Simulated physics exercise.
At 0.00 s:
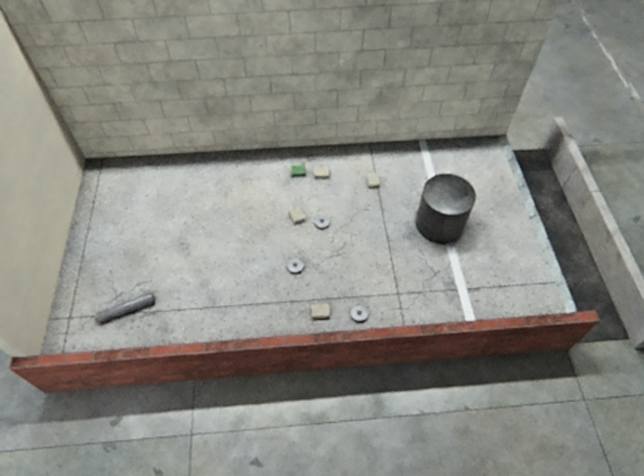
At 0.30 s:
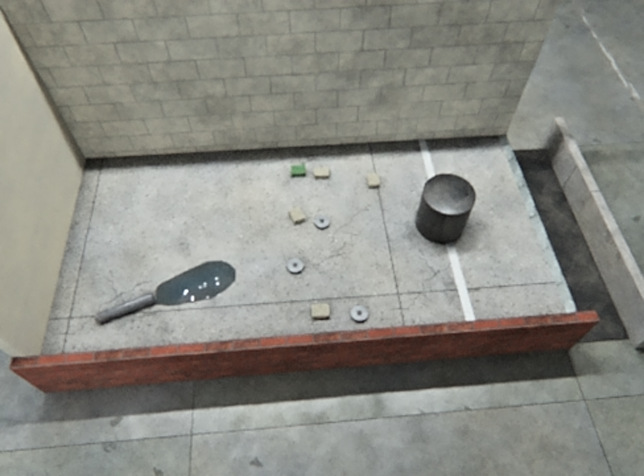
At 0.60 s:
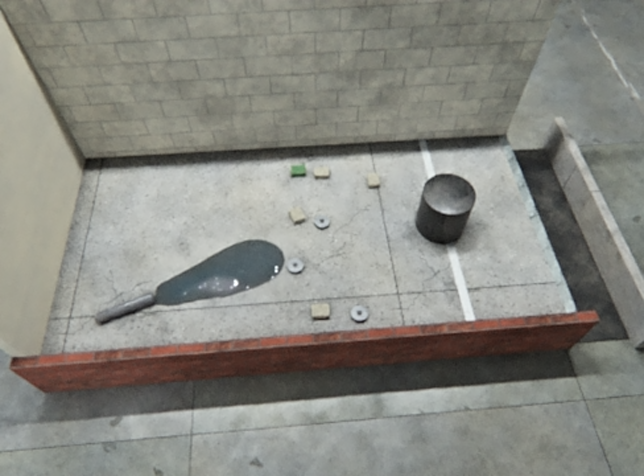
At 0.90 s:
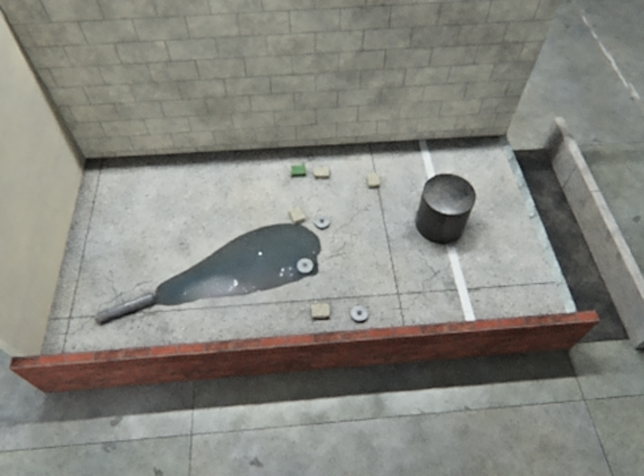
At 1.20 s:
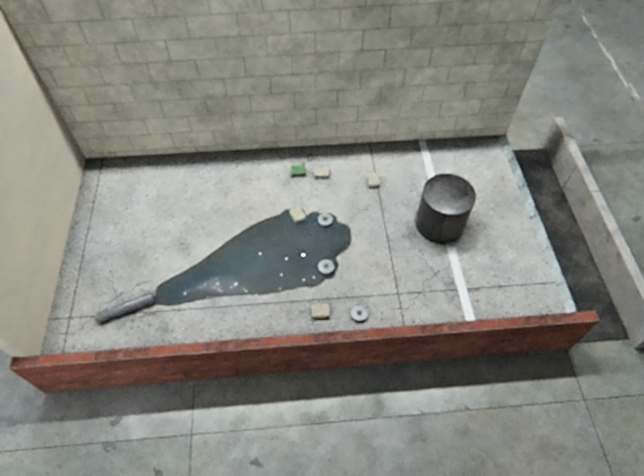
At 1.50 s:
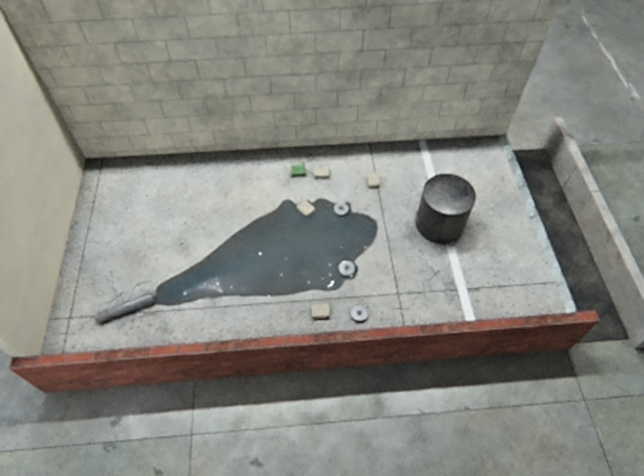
The clip opens on a dry, walled floor with a hose at left, small blocks and round discs scattered mid-floor, and a dark drum at right. Water pours from the hose and spreads rightward in a widening puddle, nudging two discs right and one tan block slightly, while the green block stays still.
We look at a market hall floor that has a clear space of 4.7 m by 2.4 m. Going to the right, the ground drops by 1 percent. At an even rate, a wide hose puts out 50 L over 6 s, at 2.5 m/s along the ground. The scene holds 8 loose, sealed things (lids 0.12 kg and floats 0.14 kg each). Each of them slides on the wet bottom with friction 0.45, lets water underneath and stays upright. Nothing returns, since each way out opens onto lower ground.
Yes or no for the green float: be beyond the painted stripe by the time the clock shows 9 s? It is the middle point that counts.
Note: Green float stops before it.
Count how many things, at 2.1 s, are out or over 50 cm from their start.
Answer: 2.
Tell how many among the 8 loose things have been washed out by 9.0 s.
Count: 2.
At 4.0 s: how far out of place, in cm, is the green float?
Displacement near 0 cm.
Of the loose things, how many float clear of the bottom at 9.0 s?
Total: 1.
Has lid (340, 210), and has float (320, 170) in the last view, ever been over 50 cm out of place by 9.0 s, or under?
The first one tops the mark and the second one falls shy.
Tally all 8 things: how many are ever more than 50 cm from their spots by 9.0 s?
4 in all.
After 2.1 s the green float is near (298, 169), 0.0 m from its start, aground; 0 of 8 are over the mark; 0 afloat.
After 4.0 s the green float is near (298, 169), 0.0 m from its start, aground; 0 of 8 are over the mark; 1 afloat.
After 6.3 s the green float is near (298, 169), 0.0 m from its start, aground; 2 of 8 are over the mark; 2 afloat.
After 9.0 s the green float is near (298, 169), 0.0 m from its start, aground; 2 of 8 are over the mark; 1 afloat.
